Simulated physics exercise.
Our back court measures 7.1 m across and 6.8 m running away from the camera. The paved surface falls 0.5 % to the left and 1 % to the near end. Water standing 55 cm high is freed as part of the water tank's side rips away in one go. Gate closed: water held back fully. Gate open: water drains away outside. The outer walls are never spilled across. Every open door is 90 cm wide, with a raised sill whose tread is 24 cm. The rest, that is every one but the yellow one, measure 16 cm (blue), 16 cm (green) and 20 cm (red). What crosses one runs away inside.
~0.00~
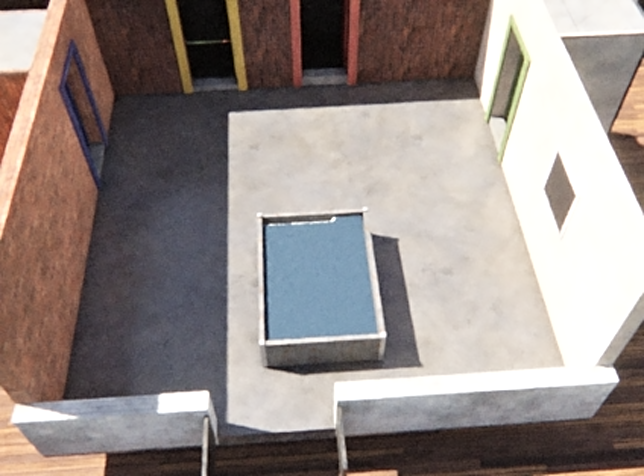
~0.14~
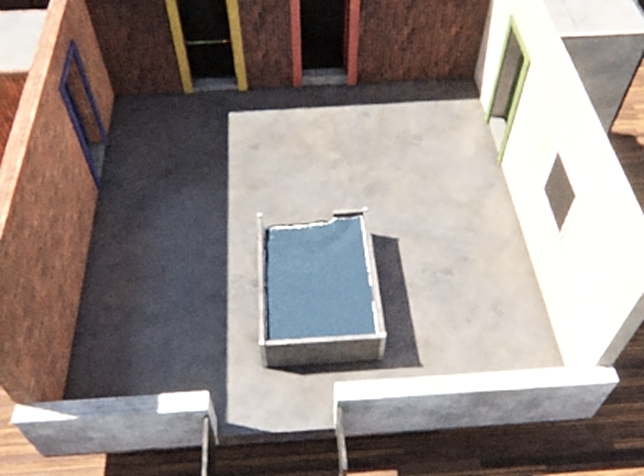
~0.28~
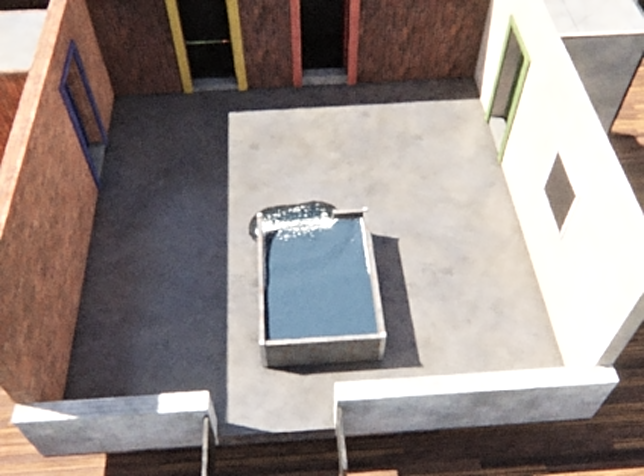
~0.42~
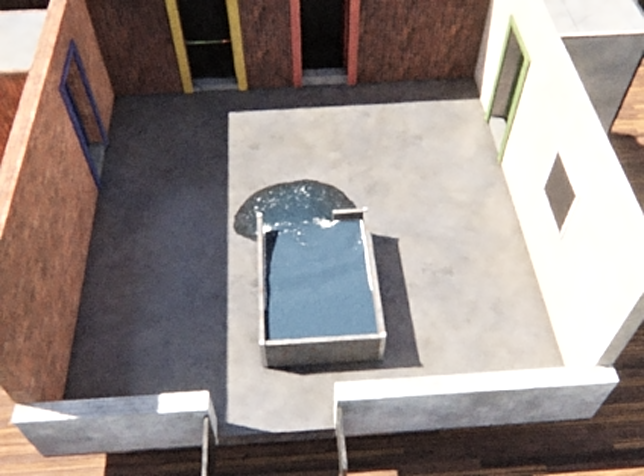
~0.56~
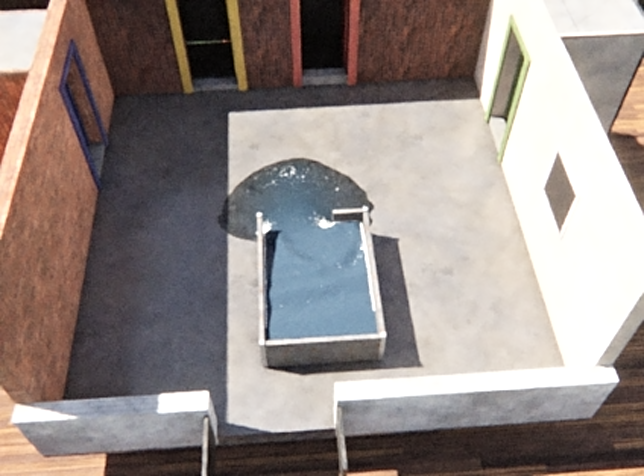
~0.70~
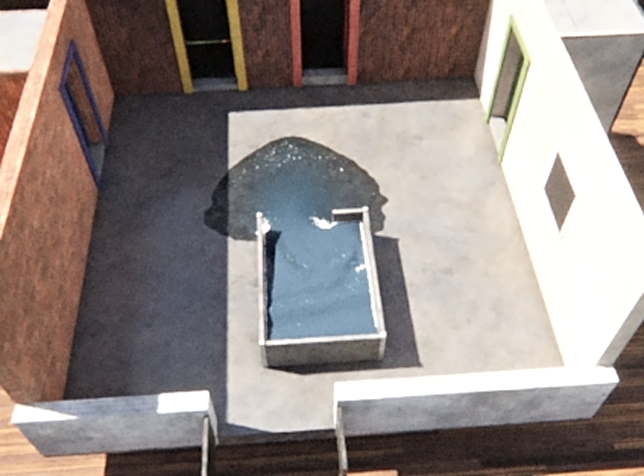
The video shows a rectangular tank of blue water in a walled courtyard with coloured door surrounds; part of its far side gives way, and water pours out, spreading across the paved floor in a widening, rounded dark pool.
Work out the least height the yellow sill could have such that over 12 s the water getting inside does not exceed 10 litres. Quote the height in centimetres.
The least height is about 13 cm.
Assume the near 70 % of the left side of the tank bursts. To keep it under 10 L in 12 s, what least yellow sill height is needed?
In that case about 7.0 cm.
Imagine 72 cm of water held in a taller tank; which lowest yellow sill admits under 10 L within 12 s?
I'd say close to 18 cm.
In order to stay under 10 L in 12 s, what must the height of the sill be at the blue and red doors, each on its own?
Some 7.0 cm for blue, some 13.5 cm for red.
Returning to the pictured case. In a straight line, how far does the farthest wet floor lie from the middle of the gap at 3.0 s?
Close to 5.0 metres, I'd say.
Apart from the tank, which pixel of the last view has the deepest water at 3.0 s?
(124, 99).
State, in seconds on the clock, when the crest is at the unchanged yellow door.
Some 2.6 s, more or less.
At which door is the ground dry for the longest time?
The green one.
After 1.4 s water covers 25 % of the floor, deepest (26 cm) near (288, 228); it has not reached the yellow door.
After 3.0 s water covers 40 % of the floor, deepest (26 cm) near (124, 99); 16 cm at the yellow door, 13 litres in over its 11 cm sill.
After 12.0 s water covers 95 % of the floor, deepest (10 cm) near (59, 430); 3 cm at the yellow door, 22 litres in over its 11 cm sill.
At the yellow door as built, the water arrived by 1.7 s and peaked near 16 cm at 2.6 s.
Run again over the same 12 s with other heights there, 18 litres in over 11.5 cm, 2 litres over 15.5 cm. The limit of 10 litres is kept from about 13 cm up.
